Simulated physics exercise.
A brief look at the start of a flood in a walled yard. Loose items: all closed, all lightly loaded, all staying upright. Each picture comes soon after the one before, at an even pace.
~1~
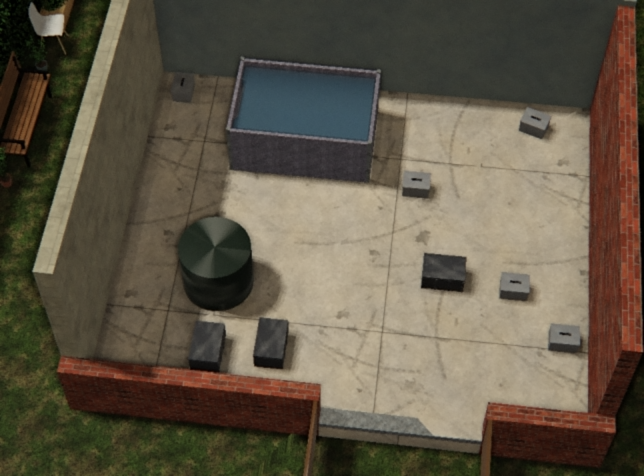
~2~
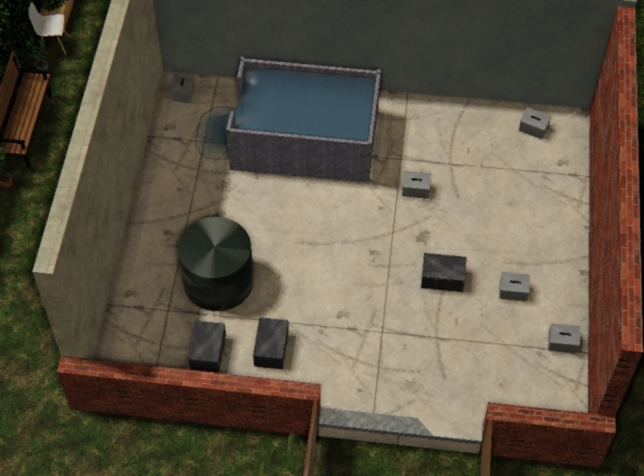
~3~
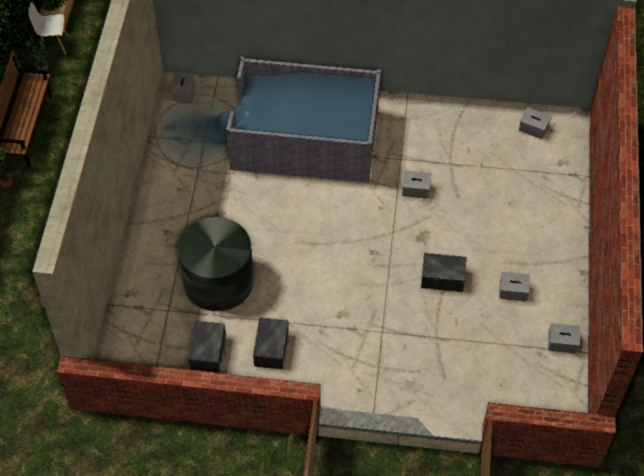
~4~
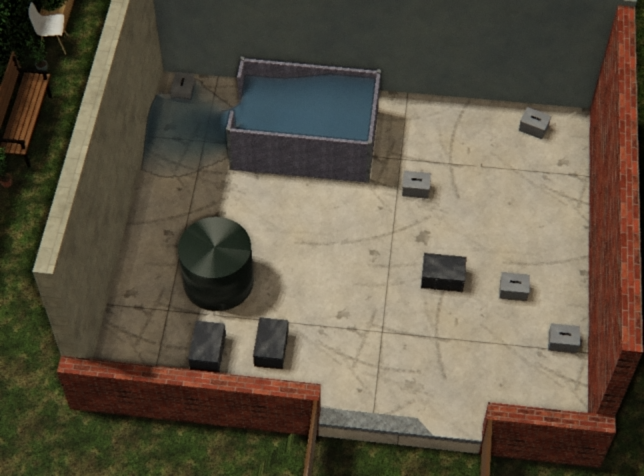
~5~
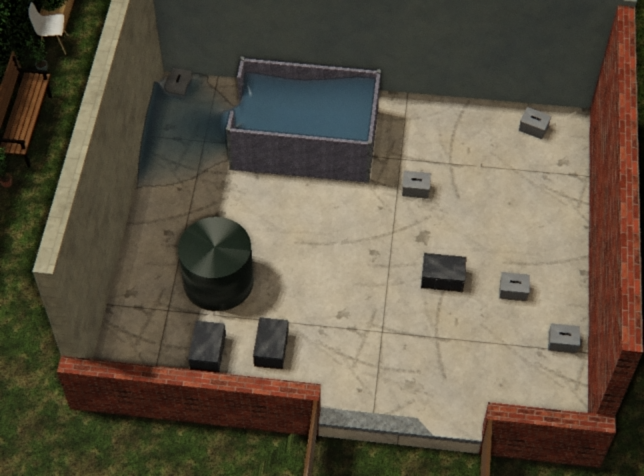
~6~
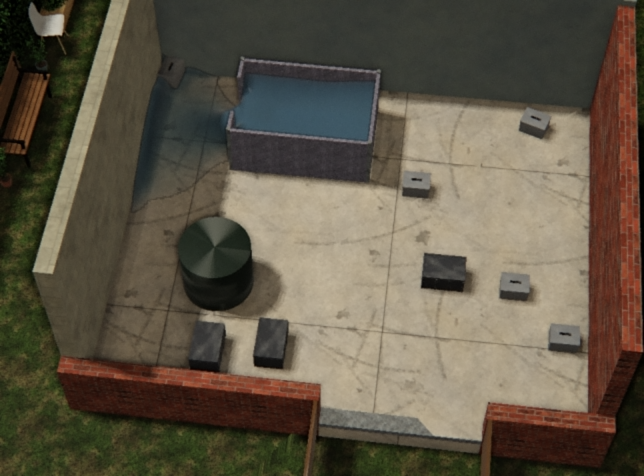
Water pouring from the left side of a raised pool, spreading to the wall and nudging a small grey block slightly leftward.
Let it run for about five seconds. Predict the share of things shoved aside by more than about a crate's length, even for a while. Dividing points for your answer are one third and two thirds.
Answer: A share between one and two thirds.
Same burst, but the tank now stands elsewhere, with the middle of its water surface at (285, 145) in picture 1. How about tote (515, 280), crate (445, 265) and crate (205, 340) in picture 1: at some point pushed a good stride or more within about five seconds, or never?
Taking them in turn: Kept near its start; kept near its start; got sent well off.
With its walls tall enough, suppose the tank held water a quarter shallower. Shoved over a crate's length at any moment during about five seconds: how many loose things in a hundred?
Share moved: Approx. 20 percent.
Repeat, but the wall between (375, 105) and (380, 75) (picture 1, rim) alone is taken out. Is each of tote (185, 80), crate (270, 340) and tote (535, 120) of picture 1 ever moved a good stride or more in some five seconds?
First below the mark, then below the mark, then over the mark.
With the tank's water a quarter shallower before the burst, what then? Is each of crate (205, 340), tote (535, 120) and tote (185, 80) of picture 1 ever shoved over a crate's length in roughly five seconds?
First one reached the mark, second one stopped before it, third one reached the mark.
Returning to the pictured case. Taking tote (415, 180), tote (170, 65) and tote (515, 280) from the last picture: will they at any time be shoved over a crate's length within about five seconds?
Per object, same order: Less than that / the full distance / less than that.
A moment on, 0 of 8 are well off their spots; 1 afloat.
Next, 1 of 8 are well off their spots; 1 afloat.
Later, 1 of 8 are well off their spots; 1 afloat.
In the end, 4 of 8 are well off their spots, and 4 have been at some point; 3 afloat.
